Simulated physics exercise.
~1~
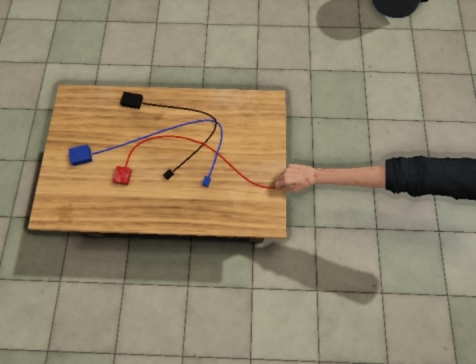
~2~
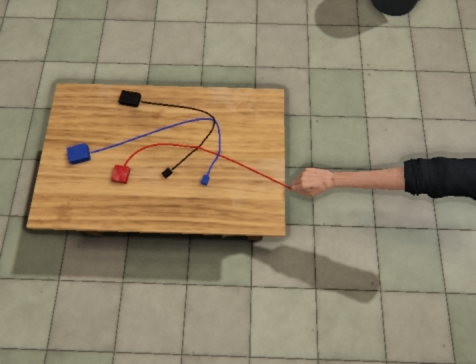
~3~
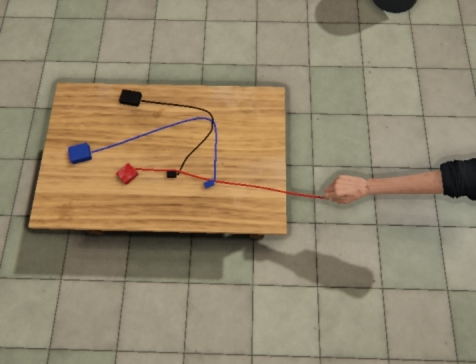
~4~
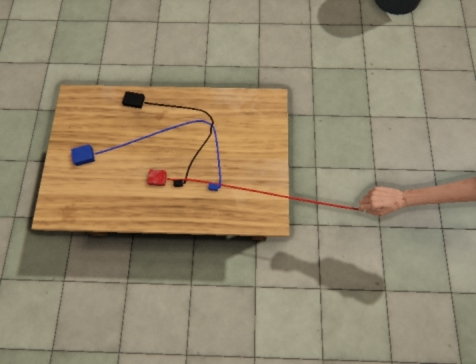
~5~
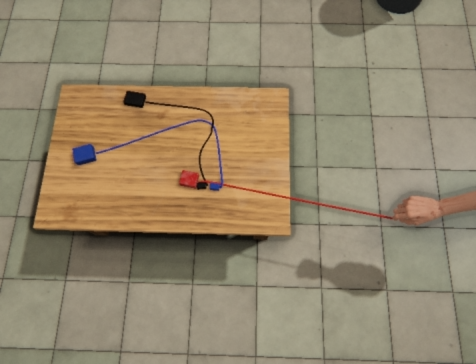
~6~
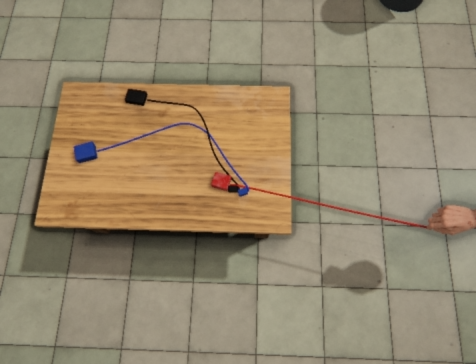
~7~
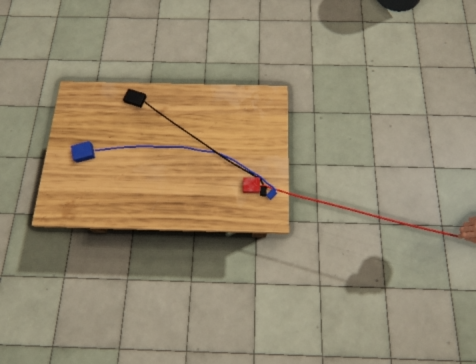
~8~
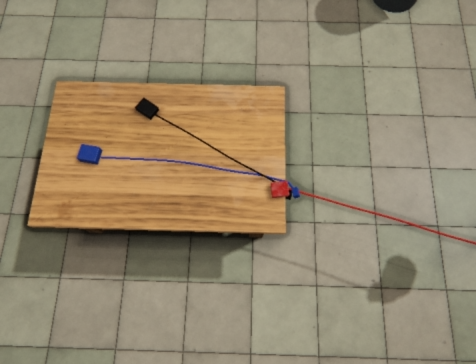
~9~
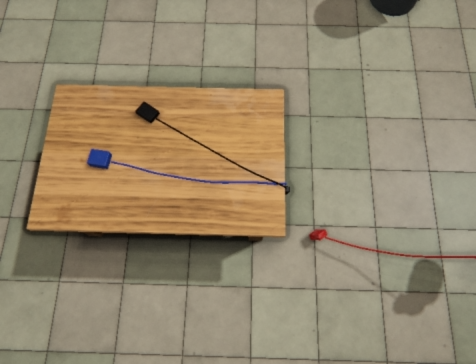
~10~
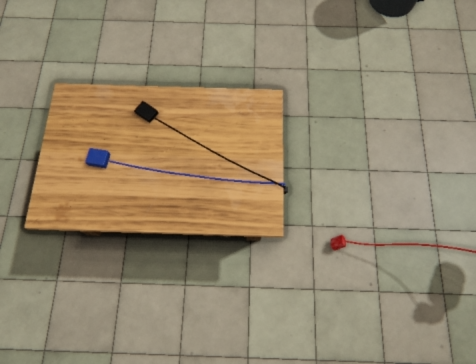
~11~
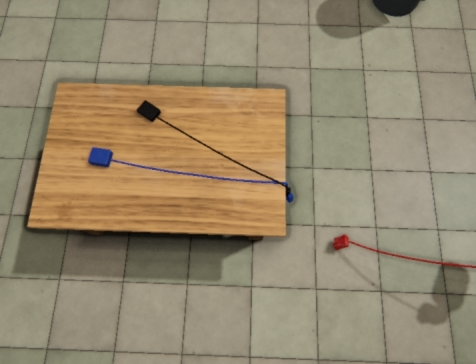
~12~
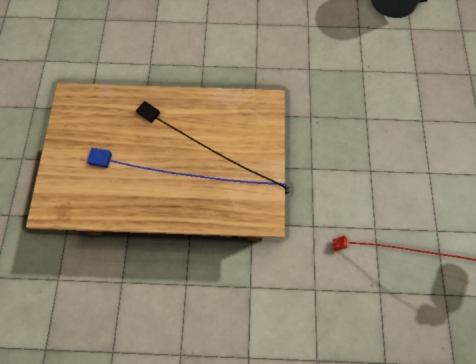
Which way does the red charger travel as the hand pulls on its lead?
The red charger travels to the right, sliding across the table and off its right edge.
